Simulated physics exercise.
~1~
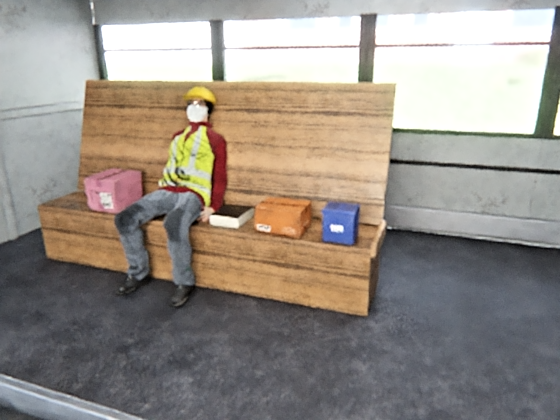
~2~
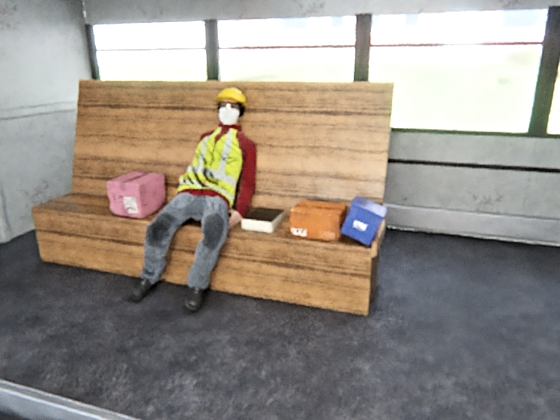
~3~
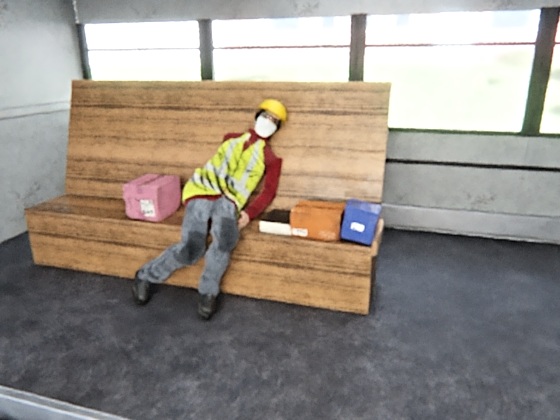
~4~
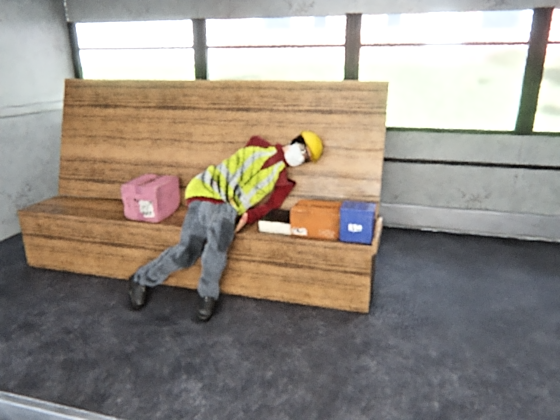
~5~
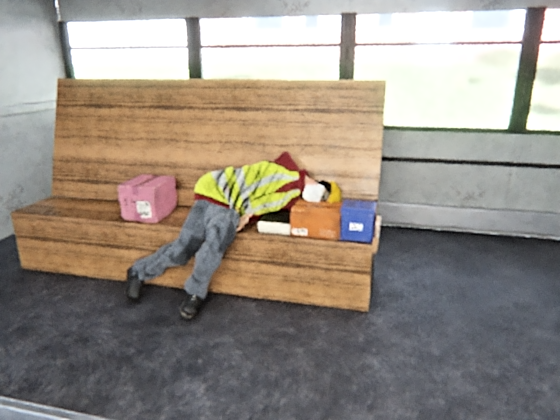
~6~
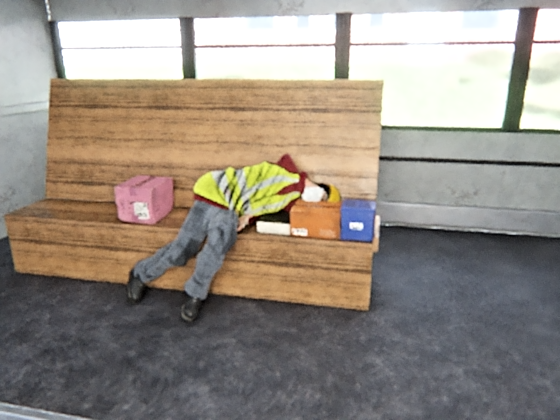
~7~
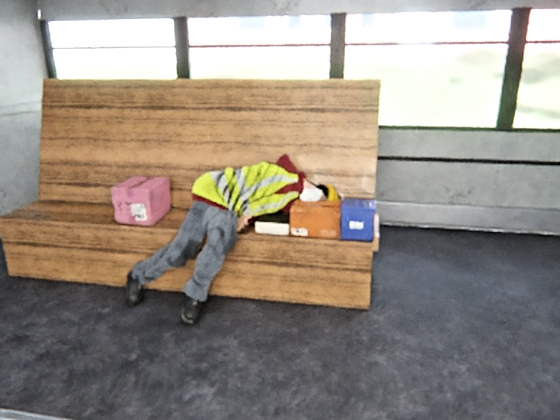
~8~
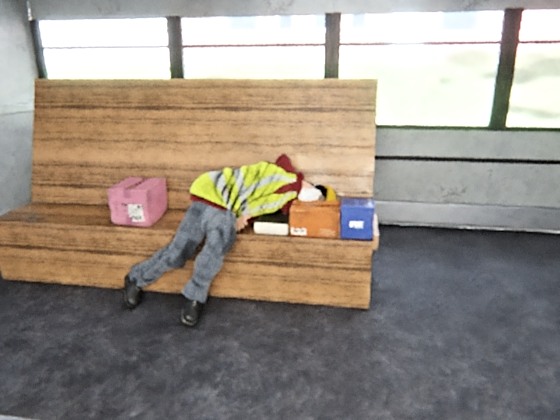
A person in a yellow hard hat, white face mask, yellow vest and grey trousers sits slumped on a long wooden bench inside a metro car, seen from the front as the view drifts slightly sideways. A pink bag lies to the left, with a dark, pale-edged folder, an orange carton and a blue tub to the right. The person and the objects slide right, and the blue tub leans, then settles upright. The limp body topples right until the head rests by the carton and tub. Everything lies still, all four items still on the seat.
